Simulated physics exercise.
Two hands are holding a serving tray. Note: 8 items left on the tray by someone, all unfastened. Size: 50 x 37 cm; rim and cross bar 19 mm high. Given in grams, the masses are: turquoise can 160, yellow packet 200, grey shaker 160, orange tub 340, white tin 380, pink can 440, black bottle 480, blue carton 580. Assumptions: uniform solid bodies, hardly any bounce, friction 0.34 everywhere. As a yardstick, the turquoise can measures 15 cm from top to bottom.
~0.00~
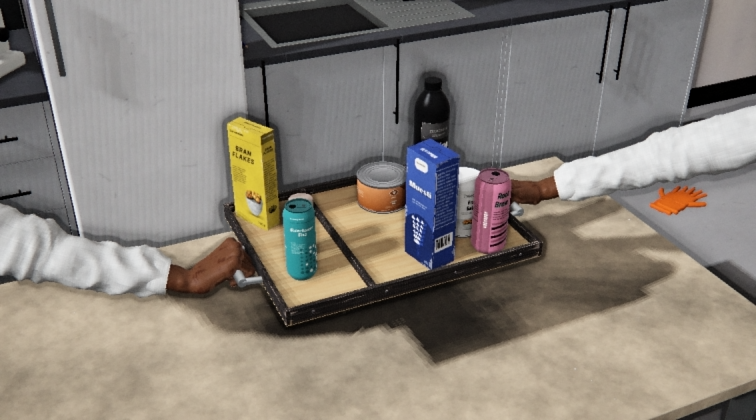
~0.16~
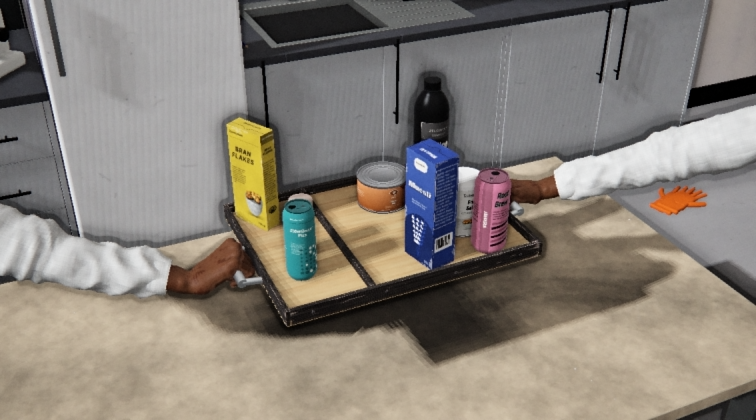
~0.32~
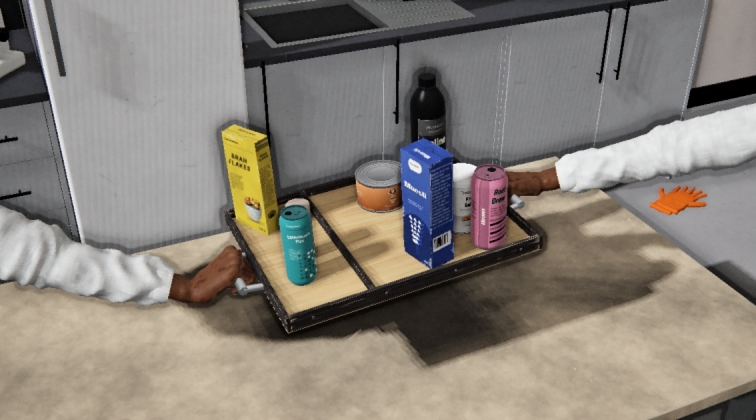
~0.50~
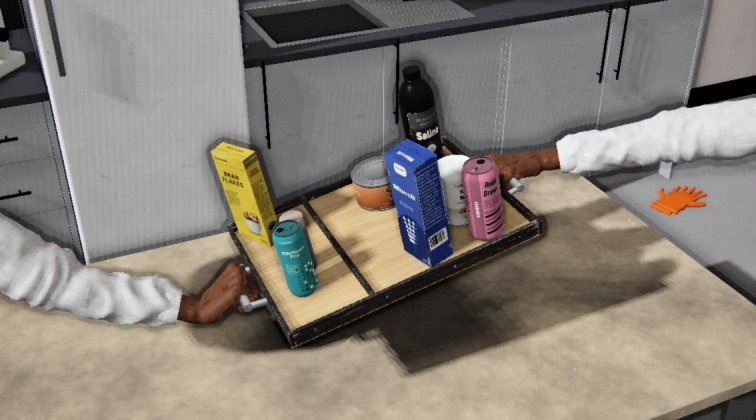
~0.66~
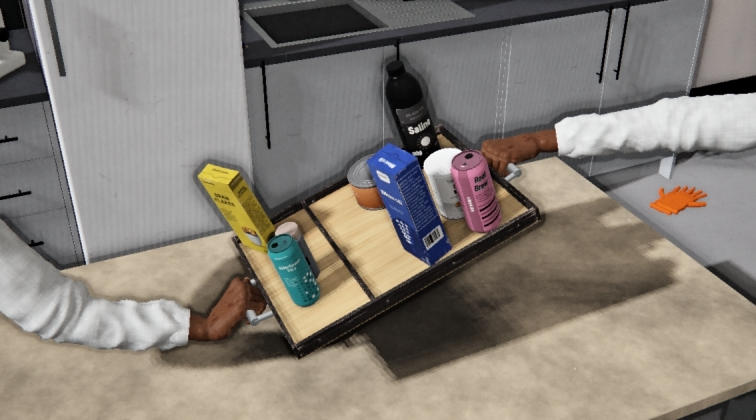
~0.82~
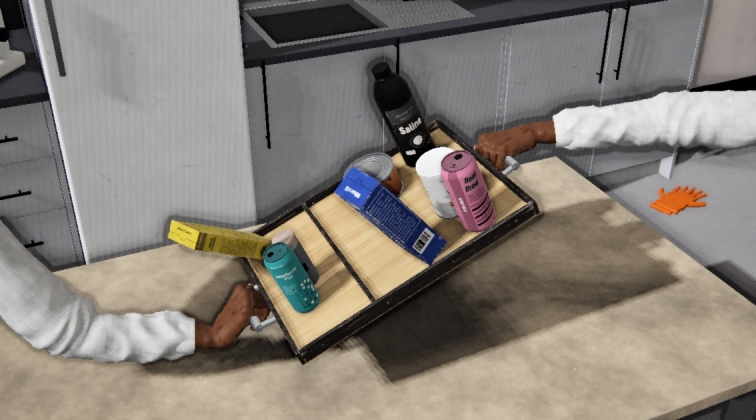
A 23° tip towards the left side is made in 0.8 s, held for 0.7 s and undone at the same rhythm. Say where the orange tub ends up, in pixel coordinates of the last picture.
The orange tub rests close to (344, 198).
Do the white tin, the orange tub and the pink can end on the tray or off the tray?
White tin: Stays in bounds; orange tub: Stays in bounds; pink can: Stays in bounds.
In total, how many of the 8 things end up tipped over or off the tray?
In total, 6.
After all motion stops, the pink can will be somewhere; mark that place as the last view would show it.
I'd put it at around (321, 272).
After 1.12 s, tray tilted 23°, left edge down; orange tub slid 7 cm near (348, 198); blue carton on its side; black bottle tipped 48° from how it sat.
After 1.52 s, tray tilted 23°, left edge down; turquoise can, grey shaker, black bottle and blue carton now off the tray; orange tub slid 9 cm near (340, 205); pink can tipped 38° from how it sat.
After 2.12 s, tray tilted 6°, left edge down; orange tub slid 9 cm near (343, 199); pink can on its side; white tin slid 20 cm.
At rest (2.9 s), off the tray, turquoise can, yellow packet, grey shaker, black bottle and blue carton; tipped over on the tray, pink can; not toppled but over 5 cm from the start, orange tub and white tin. In the last view, orange tub near (344, 197).
